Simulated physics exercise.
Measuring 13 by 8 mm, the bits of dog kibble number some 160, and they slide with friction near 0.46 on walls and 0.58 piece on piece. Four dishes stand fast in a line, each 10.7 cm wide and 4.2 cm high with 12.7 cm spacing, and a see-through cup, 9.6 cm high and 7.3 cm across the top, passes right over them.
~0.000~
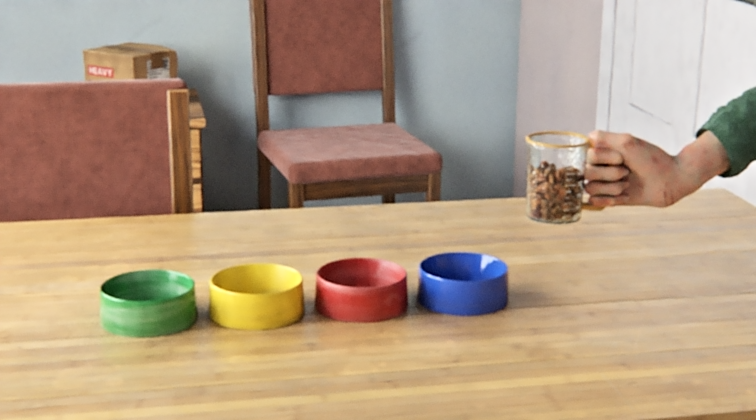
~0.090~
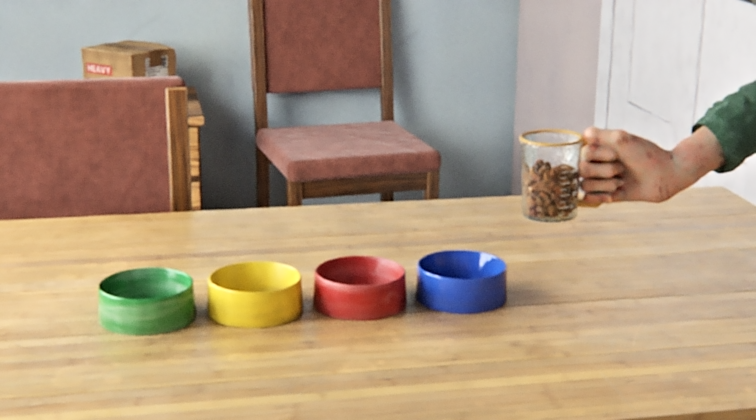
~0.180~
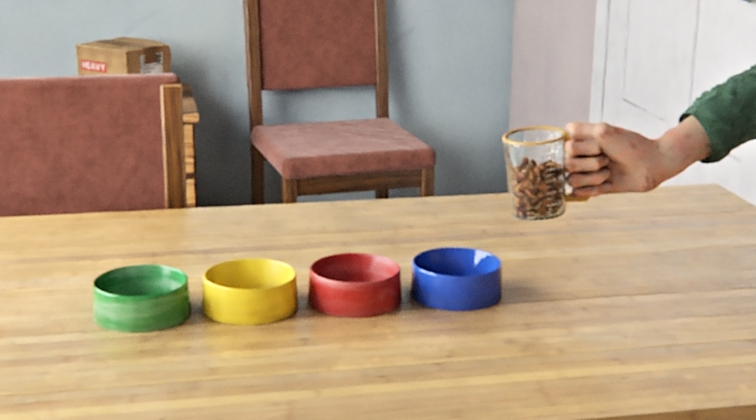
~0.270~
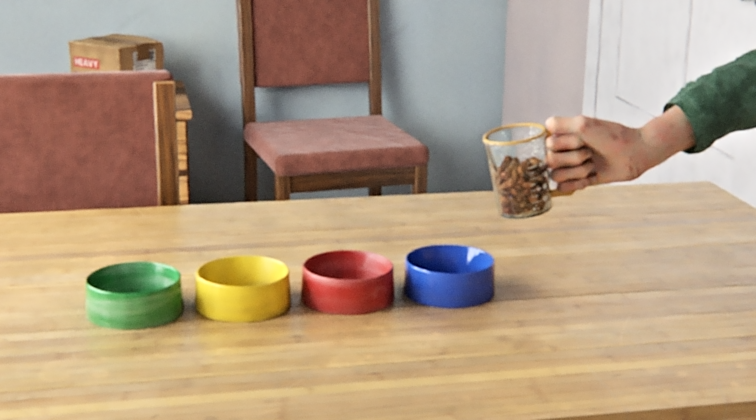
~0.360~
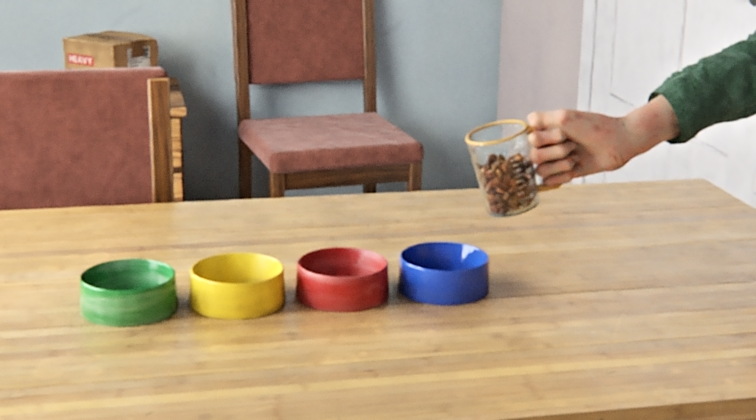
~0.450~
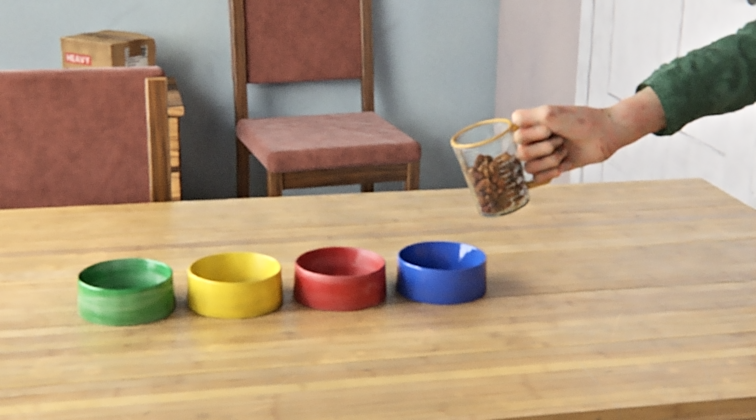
A hand in a green sleeve, at the right, holds a clear, gold-rimmed glass mug of brown kibble above a light wooden table, seen from slightly above in a room with reddish padded chairs and a cardboard box. Green, yellow, red and blue dishes stand in a row from left to right. The hand moves the mug a short way left, tilting it gradually leftward, while the view shifts slightly.
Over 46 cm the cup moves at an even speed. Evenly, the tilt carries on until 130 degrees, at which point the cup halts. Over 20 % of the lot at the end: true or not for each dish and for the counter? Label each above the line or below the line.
Red: Below the line; blue: Below the line; green: Below the line; yellow: Above the line; counter: Below the line.
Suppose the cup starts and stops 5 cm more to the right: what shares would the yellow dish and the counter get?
Yellow 90; counter 10.
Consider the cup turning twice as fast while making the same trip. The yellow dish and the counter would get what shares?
In that case you'd see yellow at 0 and the counter at 0.
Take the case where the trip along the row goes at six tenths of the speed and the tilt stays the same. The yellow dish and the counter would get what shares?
Then the yellow dish gets 0 and the counter 0.
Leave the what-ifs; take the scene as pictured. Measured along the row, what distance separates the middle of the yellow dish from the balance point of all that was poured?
Some 2 cm to the left.
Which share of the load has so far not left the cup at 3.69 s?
0 per cent.
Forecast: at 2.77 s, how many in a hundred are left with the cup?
Somewhere close to 0 percent.
After 1.84 s, tilt 92 degrees; cup holds 100 %.
After 2.77 s, tilt 130 degrees; cup holds 0 %, yellow 95 %.
Then, at 3.69 s, tilt 130 degrees; cup holds 0 %, yellow 90 %.
At rest (4.0 s), red 0 %, blue 0 %, green 0 %, yellow 90 %, counter 10 %.
